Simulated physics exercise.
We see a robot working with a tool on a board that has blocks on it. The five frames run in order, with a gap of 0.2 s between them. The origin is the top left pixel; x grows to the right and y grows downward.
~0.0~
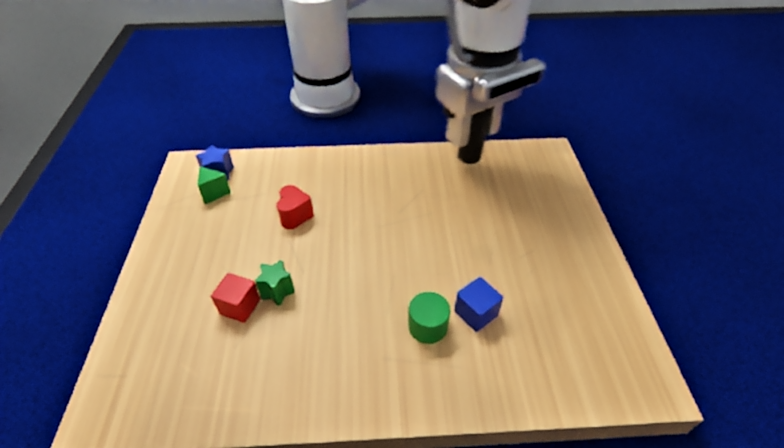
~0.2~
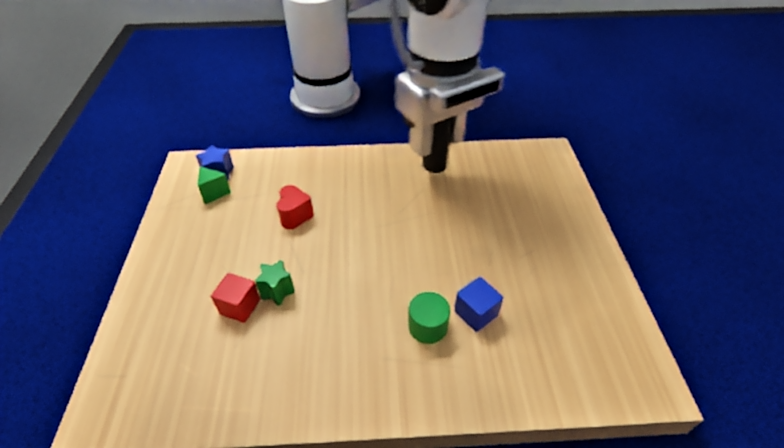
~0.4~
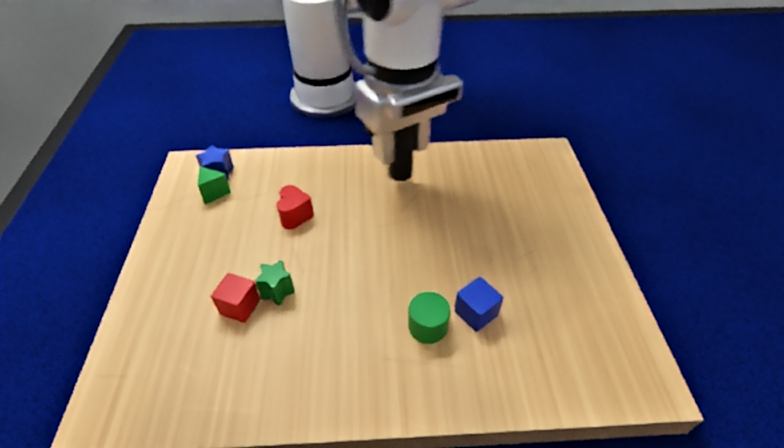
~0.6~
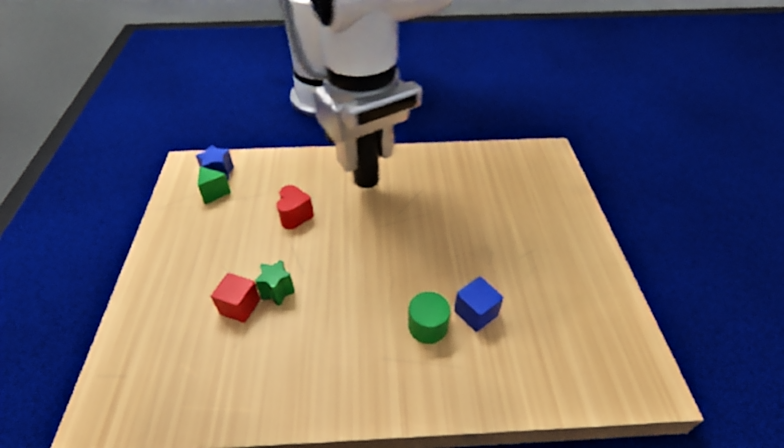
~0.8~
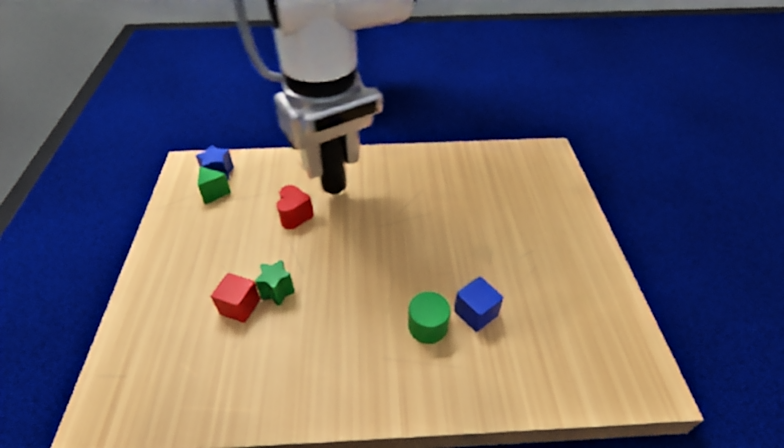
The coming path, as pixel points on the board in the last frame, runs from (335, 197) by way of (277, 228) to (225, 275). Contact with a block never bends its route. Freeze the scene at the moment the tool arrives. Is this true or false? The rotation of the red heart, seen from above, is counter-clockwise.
False - the claim does not hold.
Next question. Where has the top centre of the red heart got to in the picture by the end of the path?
I'd expect the centre of its top face to be at (209, 231).
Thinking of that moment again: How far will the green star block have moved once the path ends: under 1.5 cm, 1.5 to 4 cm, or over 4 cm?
The shift is below 1.5 cm.
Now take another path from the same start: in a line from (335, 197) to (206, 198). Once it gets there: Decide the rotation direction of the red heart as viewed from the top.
Its spin: Anticlockwise.
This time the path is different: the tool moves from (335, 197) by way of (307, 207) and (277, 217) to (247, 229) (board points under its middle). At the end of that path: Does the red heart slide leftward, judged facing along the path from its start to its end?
Final answer: Yes.
What follows on the original path. One third of the way, tool (293, 205); red heart (265, 208), turned 15° clockwise.
Two thirds of the way, tool (255, 231); red heart (222, 227), turned 55° clockwise.
At the end, tool (220, 264); red square block unmoved; green star block unmoved; red heart (209, 231), turned 75° clockwise.
